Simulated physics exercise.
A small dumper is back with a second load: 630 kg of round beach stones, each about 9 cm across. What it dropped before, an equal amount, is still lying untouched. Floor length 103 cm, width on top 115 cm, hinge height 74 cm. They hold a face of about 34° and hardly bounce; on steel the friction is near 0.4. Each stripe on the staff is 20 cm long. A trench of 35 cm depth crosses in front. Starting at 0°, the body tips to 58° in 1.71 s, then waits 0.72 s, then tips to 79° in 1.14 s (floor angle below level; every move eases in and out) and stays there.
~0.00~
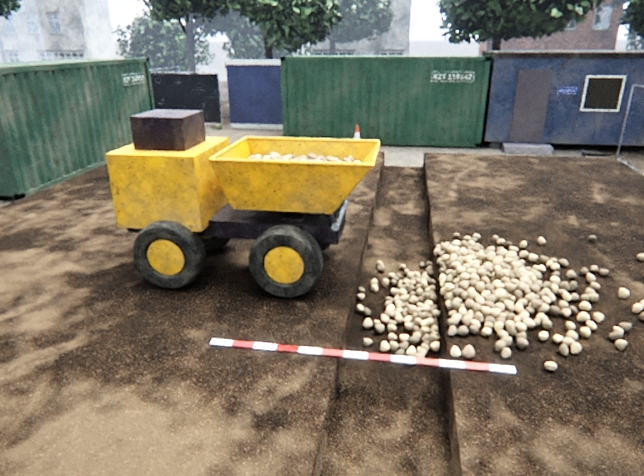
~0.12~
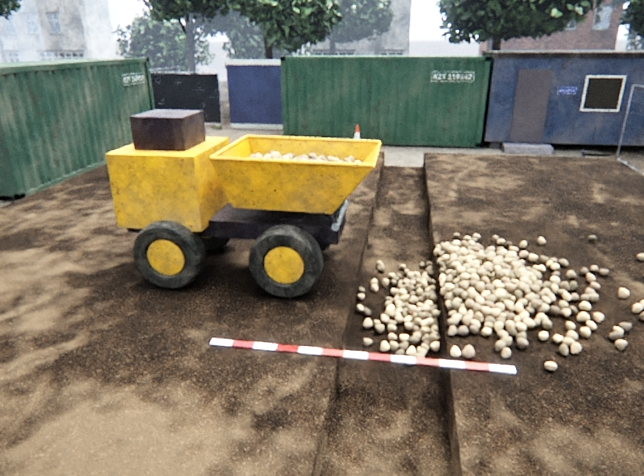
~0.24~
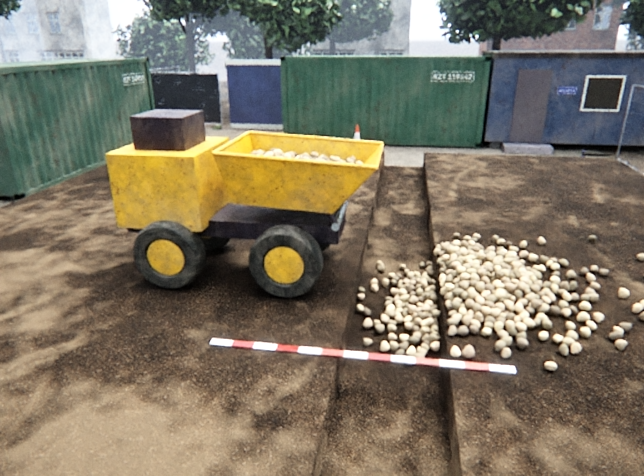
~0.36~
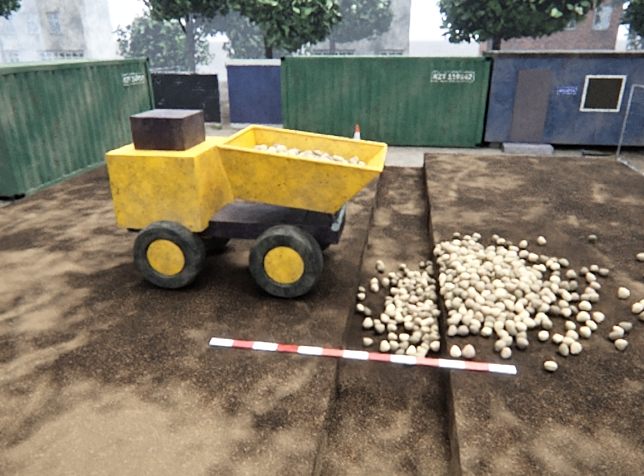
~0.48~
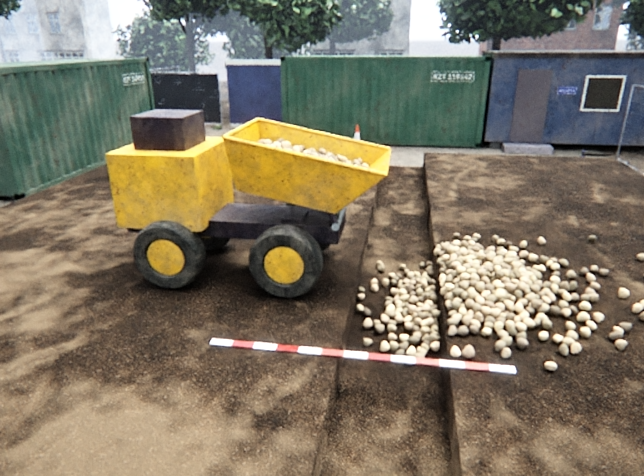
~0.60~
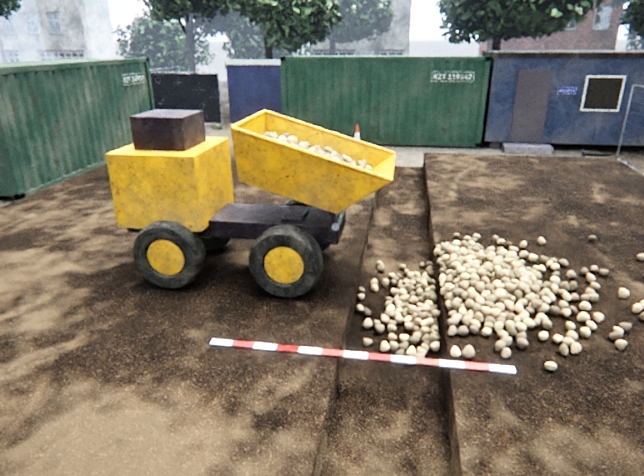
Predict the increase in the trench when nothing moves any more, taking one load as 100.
Roughly 78 per cent of a load more.
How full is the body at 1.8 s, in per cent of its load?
Roughly 85 per cent is still inside.
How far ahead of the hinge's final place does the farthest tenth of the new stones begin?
About 140 cm.
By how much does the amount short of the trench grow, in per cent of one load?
Near 0 parts in a hundred.
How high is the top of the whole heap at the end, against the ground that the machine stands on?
Some 32 cm above that level.
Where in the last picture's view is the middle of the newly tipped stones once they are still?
Near (420, 293).
After 1.3 s the floor is at 49°; in per cent of one load, 100 in the body, 27 in the trench, 73 past the trench; the foremost stones are past the picture's edge.
After 1.8 s the floor is at 58°; in per cent of one load, 86 in the body, 37 in the trench, 76 past the trench; the foremost stones are past the picture's edge.
After 4.0 s the floor is at 79°; in per cent of one load, 2 in the body, 101 in the trench, 96 past the trench; the foremost stones are past the picture's edge.
After 6.9 s the floor is at 79°; in per cent of one load, 0 in the body, 105 in the trench, 94 past the trench; the foremost stones are past the picture's edge. Net gain in the trench, 78.
